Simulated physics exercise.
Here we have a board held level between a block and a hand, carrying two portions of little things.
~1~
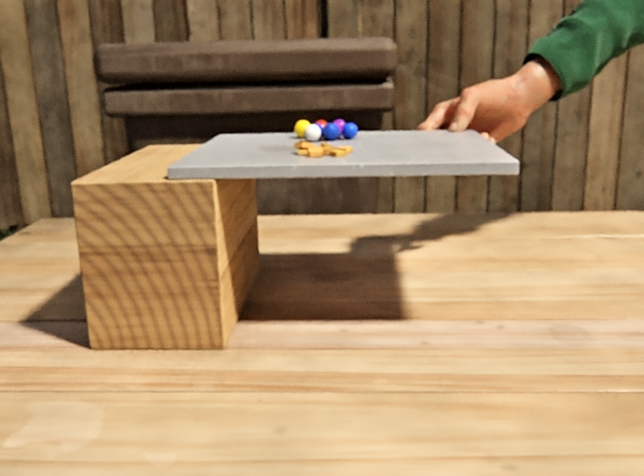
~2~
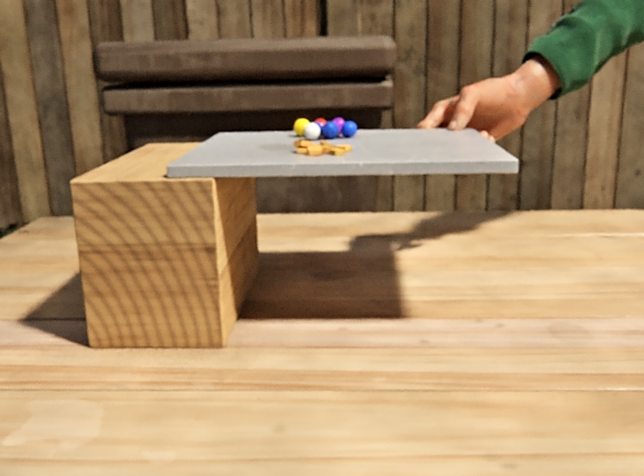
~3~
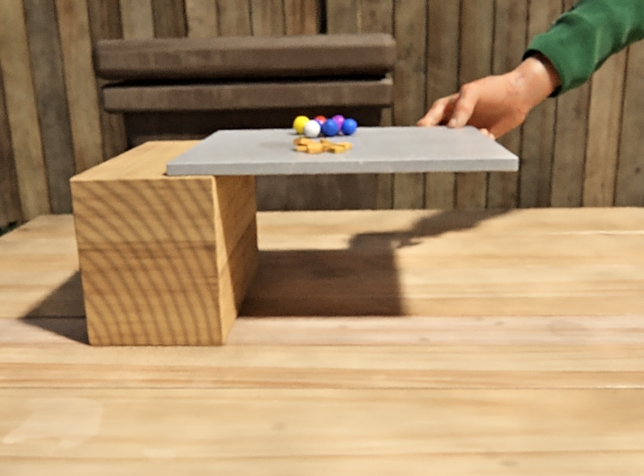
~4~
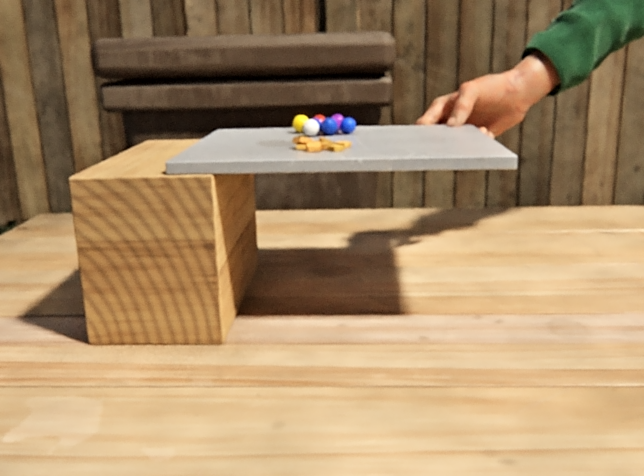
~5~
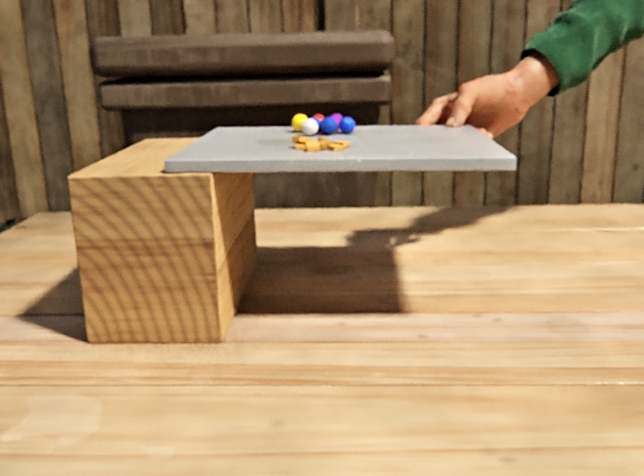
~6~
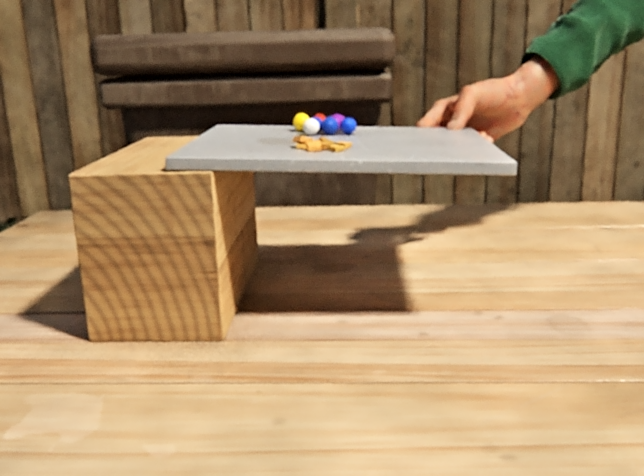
On an outdoor wooden table, a gray board rests on a wooden block at the left while a green-sleeved hand holds its right end, with small colorful balls behind some tan pieces on top. The board stays level at first, then the hand lowers its end very slightly, and the little items stay put.
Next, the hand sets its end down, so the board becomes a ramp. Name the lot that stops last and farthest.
The back-end lot gets the longer run.
Then, 0.63 s later than the last frame, board sloping at 22°; near lot every one still on the board; far lot the larger part still on the board.
Then, 1.17 s later than the last frame, board sloping at 37°; near lot mostly at the foot of the board; far lot mostly up to a board's length out.
Then, 1.64 s later than the last frame, board resting at 38°; near lot mostly at the foot of the board; far lot mostly one to two board lengths out.
When it is over, board resting at 38°; near lot mostly at the foot of the board; far lot mostly one to two board lengths out, roughly a third gone off the table; the far lot has gone farther.
